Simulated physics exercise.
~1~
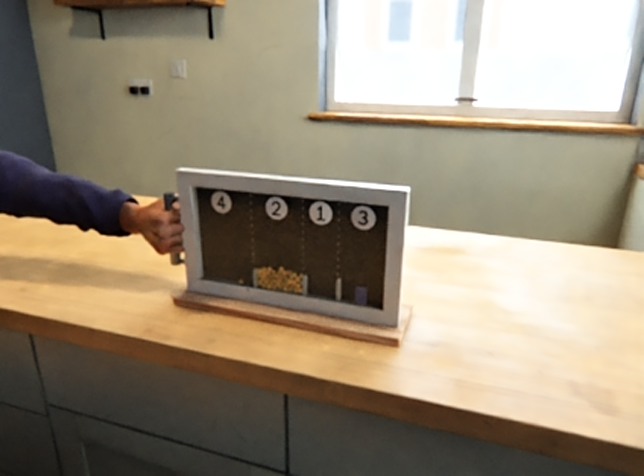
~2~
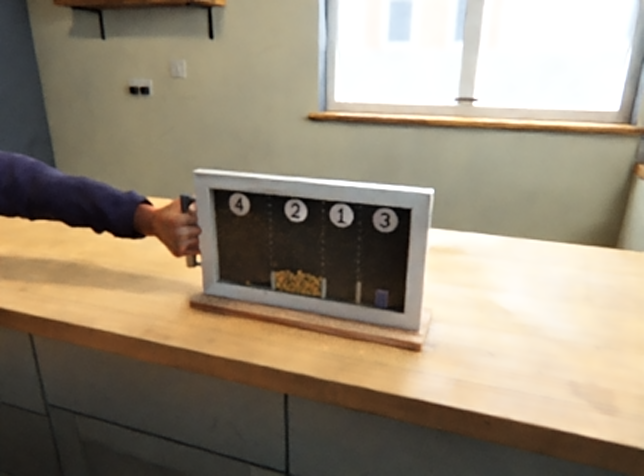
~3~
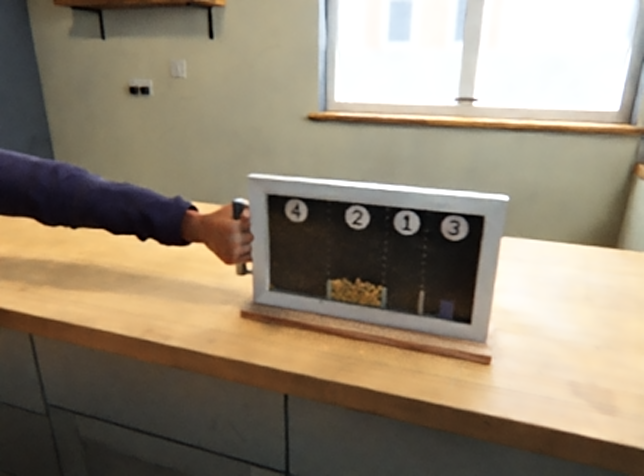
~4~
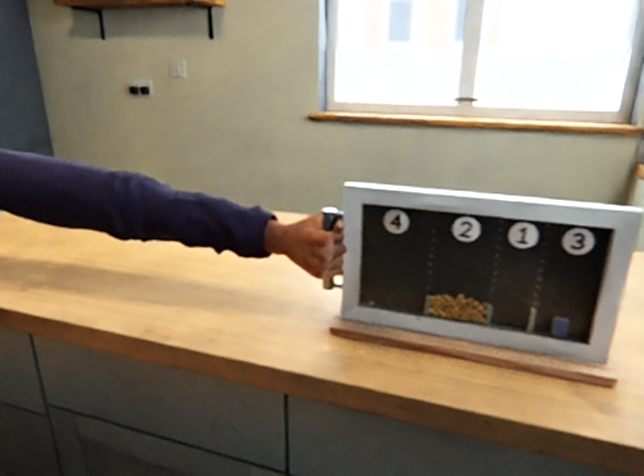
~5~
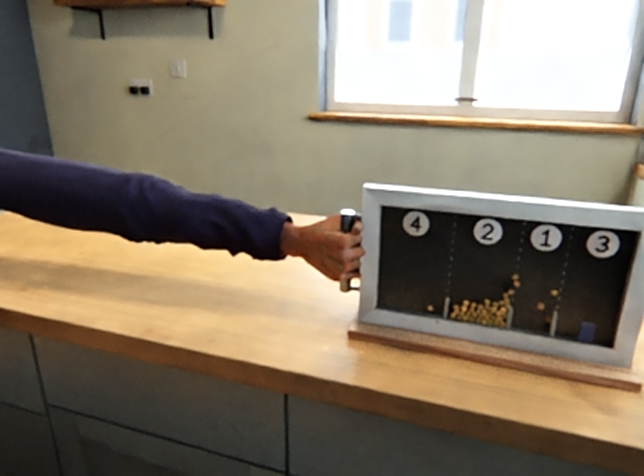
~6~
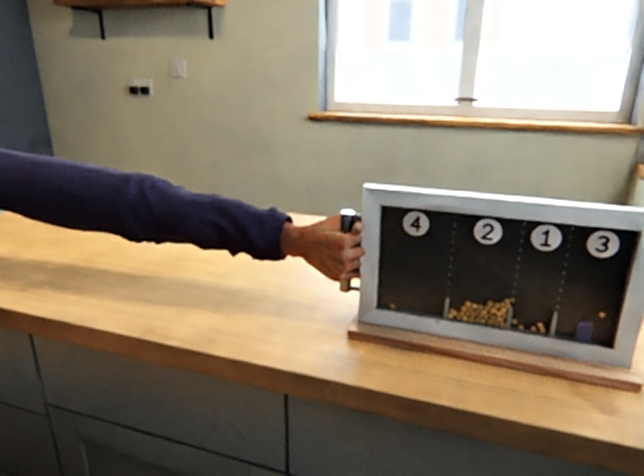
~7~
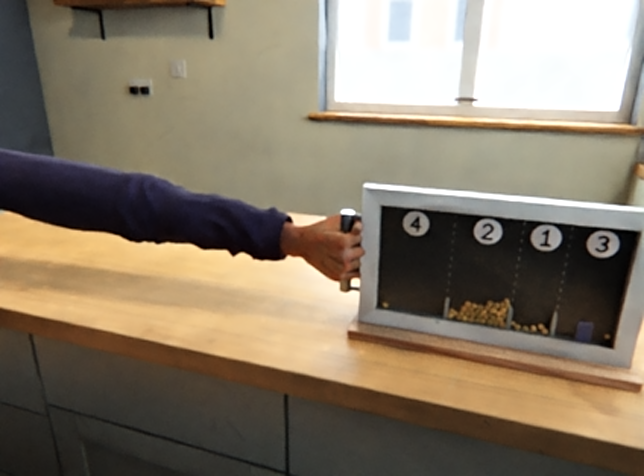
In a room with pale walls and a bright window, seen from in front of a long wooden counter, a flat pale-framed case with a dark interior stands upright on a wooden base. Four numbered circles line its top, with a heap of yellowish beads below the second from the left and a small blue block at lower right. A dark-sleeved arm grips the left-hand handle and slides the case rightward along the counter. As it stops, beads spill up and rightward over a low divider. They settle, most still heaped in their original section, with a small group next door and the block upright.
